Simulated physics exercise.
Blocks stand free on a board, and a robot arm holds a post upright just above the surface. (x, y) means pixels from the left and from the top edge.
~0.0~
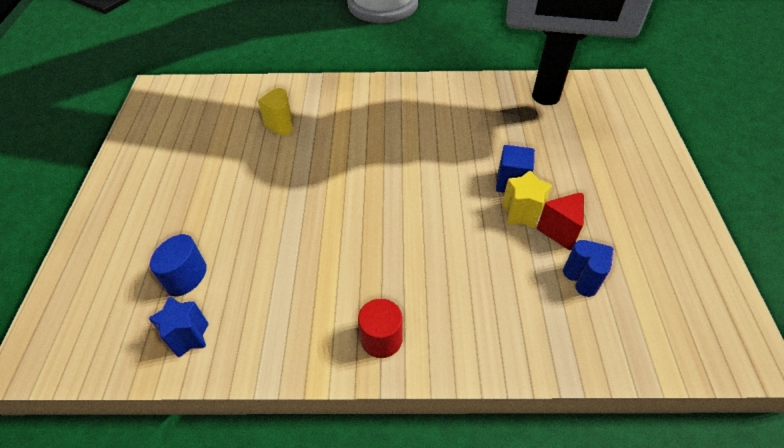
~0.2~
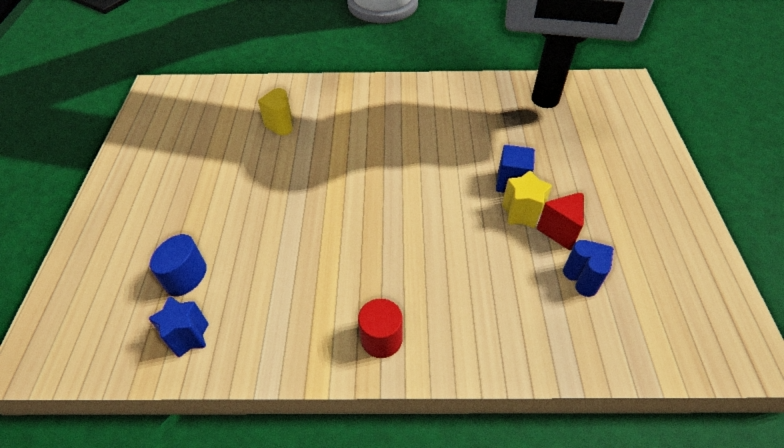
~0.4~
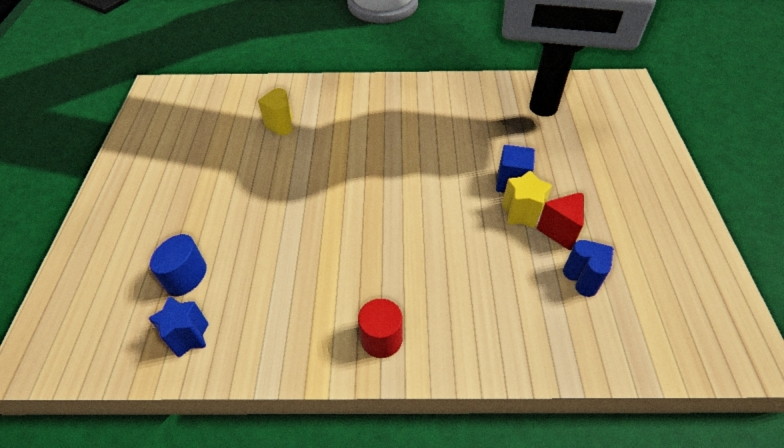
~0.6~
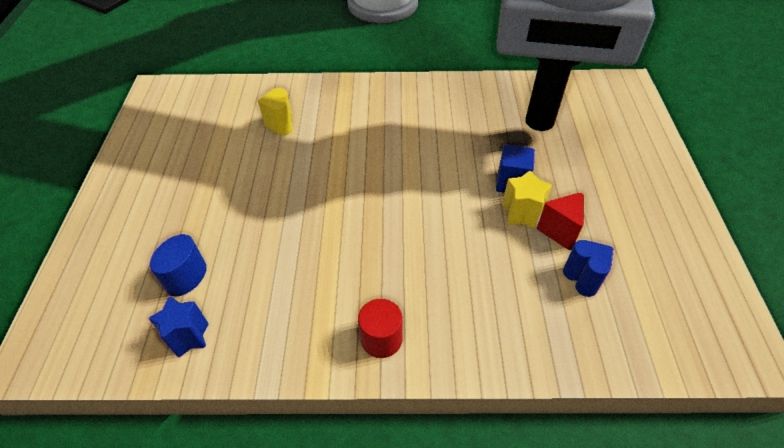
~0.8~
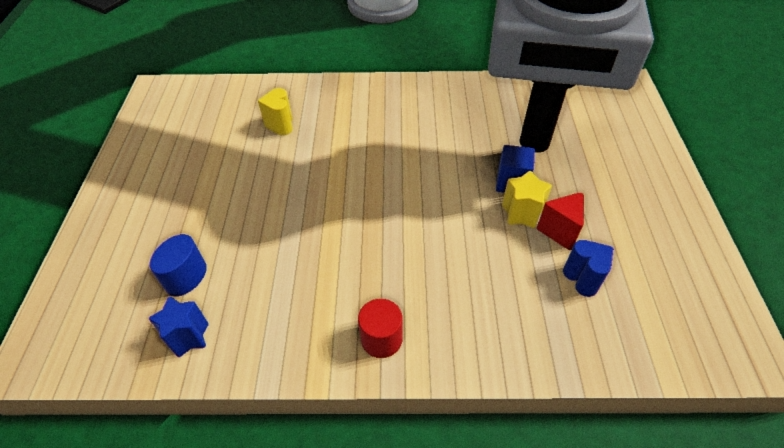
A robot arm moves its black post slightly down the board, close beside the blue cube.
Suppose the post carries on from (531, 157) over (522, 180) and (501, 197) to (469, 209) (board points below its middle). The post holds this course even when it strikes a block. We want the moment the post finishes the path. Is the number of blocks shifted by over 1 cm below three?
Yes - that is the case.
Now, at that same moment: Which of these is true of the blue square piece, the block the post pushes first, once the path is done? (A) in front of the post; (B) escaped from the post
Option A.
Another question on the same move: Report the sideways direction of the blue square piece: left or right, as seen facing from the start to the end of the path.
It's going to go right.
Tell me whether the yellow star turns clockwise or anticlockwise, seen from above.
The block turns counter-clockwise.
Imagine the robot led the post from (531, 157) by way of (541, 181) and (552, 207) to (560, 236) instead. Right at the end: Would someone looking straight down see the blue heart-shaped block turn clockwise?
That would be a no.
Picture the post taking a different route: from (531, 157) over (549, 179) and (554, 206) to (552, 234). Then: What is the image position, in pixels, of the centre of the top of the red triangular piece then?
It comes to (570, 234).
The first path, step by step. One third of the way, post at (526, 166); blue square piece at (507, 168), turned 30° clockwise; yellow star at (524, 200), turned 35° anticlockwise.
Two thirds of the way, post at (504, 184); blue square piece at (479, 183), turned 50° clockwise; yellow star at (521, 202), turned 50° anticlockwise.
At the end, post at (472, 196); blue square piece at (445, 196), turned 45° clockwise; yellow star at (521, 202), turned 50° anticlockwise; red triangular piece unmoved.
